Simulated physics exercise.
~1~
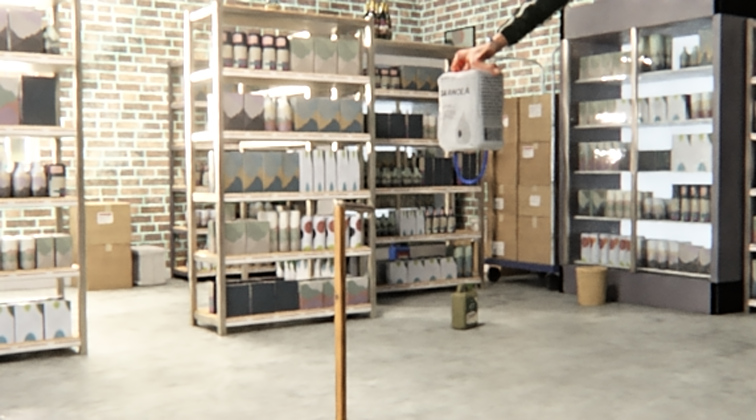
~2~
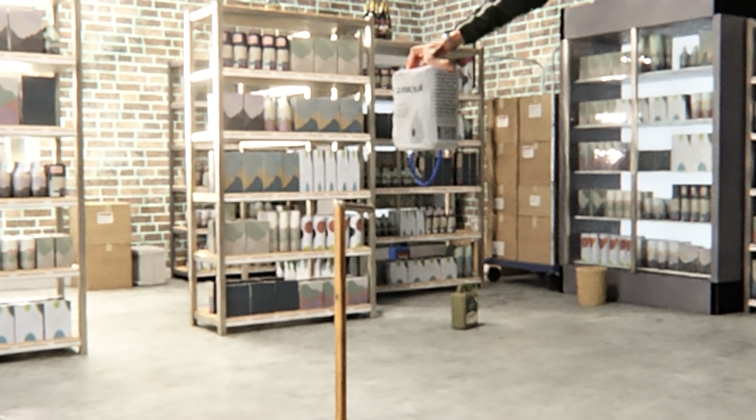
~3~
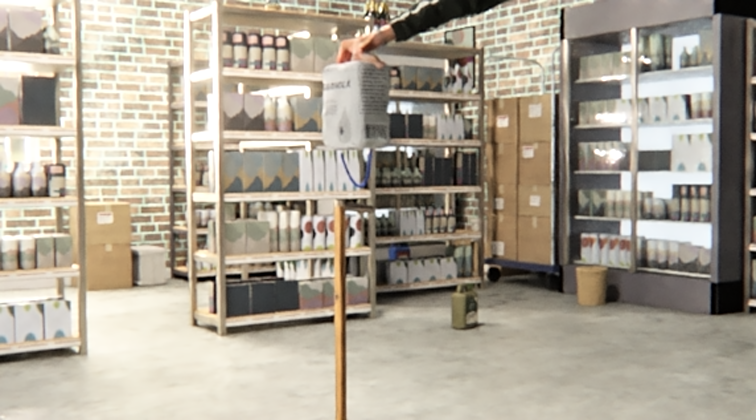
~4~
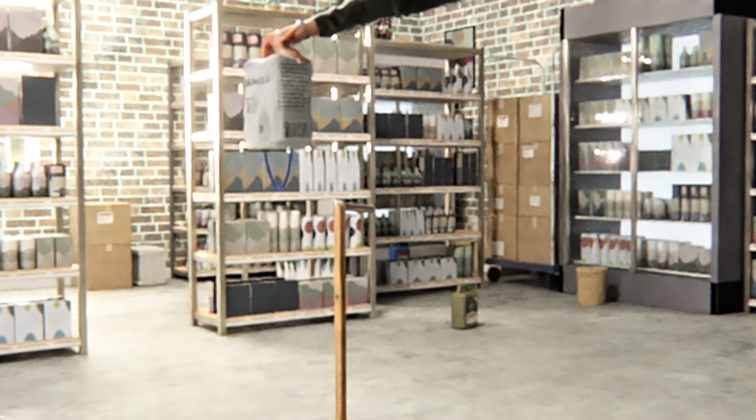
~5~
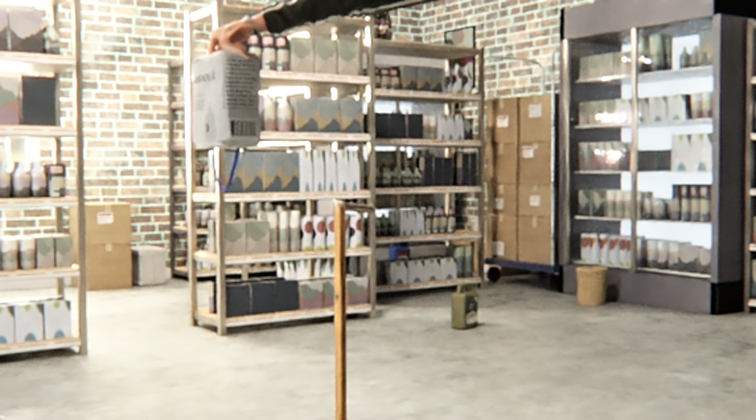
In a storeroom with brick walls and shelves full of boxes and bottles, a hand reaches in from the upper right, gripping a white sack by its top. A blue loop hangs low beneath the sack, and a thin wooden post stands in the foreground. The arm carries the sack steadily left, keeping it upright as it nears the post. It passes above the post's top, and the dangling loop moves by without catching. The sack continues left and ends up clear of the post, still held in the hand.
